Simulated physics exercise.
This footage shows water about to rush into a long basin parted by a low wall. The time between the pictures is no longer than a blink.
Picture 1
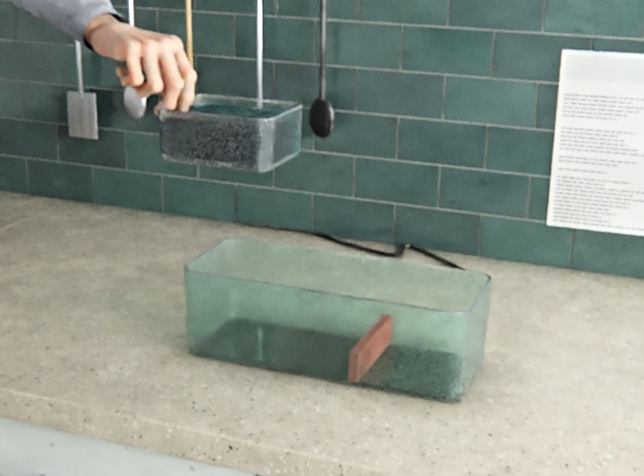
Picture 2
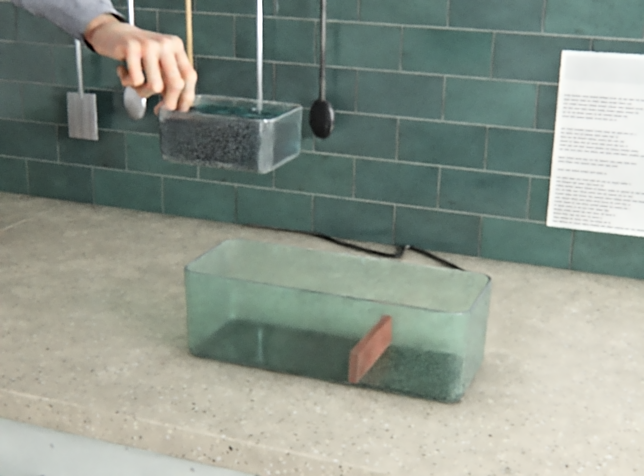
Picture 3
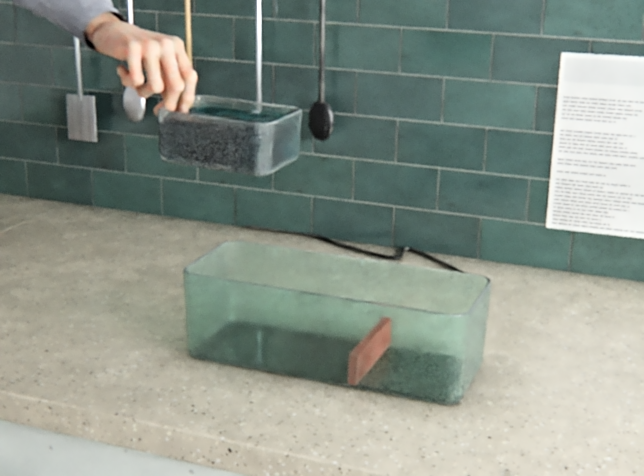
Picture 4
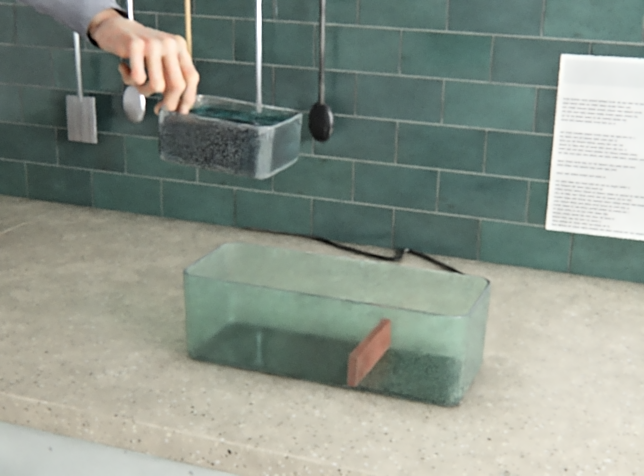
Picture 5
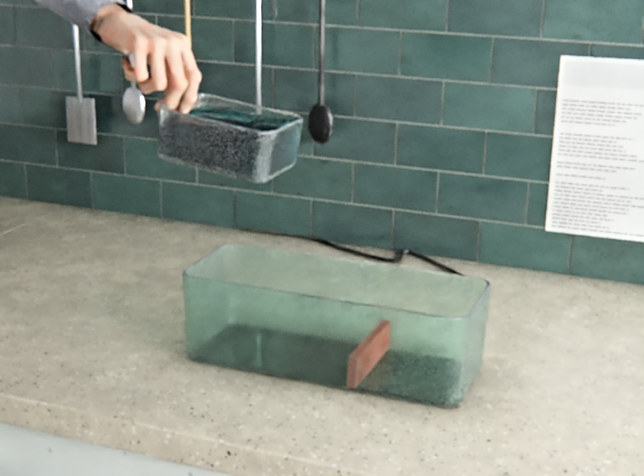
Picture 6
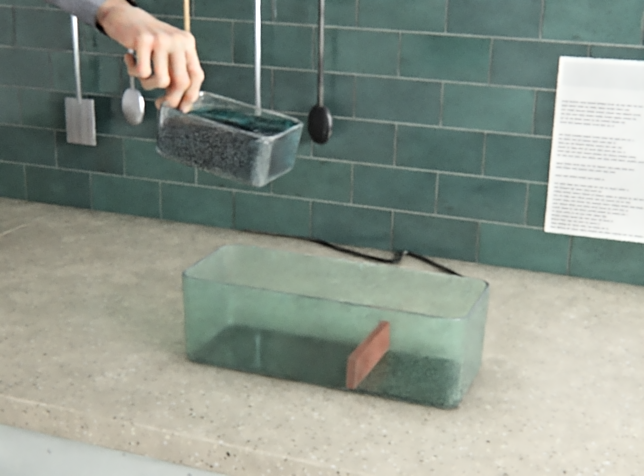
A hand slowly tilts a small glass container rightward above a long, divided glass basin.
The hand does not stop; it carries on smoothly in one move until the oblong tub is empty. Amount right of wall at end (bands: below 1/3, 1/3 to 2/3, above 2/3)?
Stays short of a third.
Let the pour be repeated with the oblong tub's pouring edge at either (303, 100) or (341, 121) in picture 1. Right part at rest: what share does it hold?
Close to 40 in a hundred, then close to 60 in a hundred.
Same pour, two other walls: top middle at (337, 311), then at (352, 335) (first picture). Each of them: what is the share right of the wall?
Result: 55 % first, 40 % second.
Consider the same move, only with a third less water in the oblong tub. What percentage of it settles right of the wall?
It should come out close to 5 per cent.
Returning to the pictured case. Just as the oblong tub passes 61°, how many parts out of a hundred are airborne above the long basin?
40 %.
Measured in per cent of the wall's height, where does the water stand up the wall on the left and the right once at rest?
60 per cent for the left part, 10 for the right.
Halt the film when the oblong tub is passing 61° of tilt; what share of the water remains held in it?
45 per cent, roughly.
A moment on, the oblong tub is tipped part way and 46 per cent is still to pour, 13 is left of the wall and 0 right of it.
Next, the oblong tub is tipped on its side and 11 per cent is still to pour, 72 is left of the wall and 3 right of it.
Then the oblong tub is tipped on its side and 2 per cent is still to pour, 79 is left of the wall and 6 right of it.
Later the oblong tub is tipped on its side and 0 per cent is still to pour, 81 is left of the wall and 8 right of it.
At rest 82 per cent lies left of the wall, 8 right of it and 10 outside.
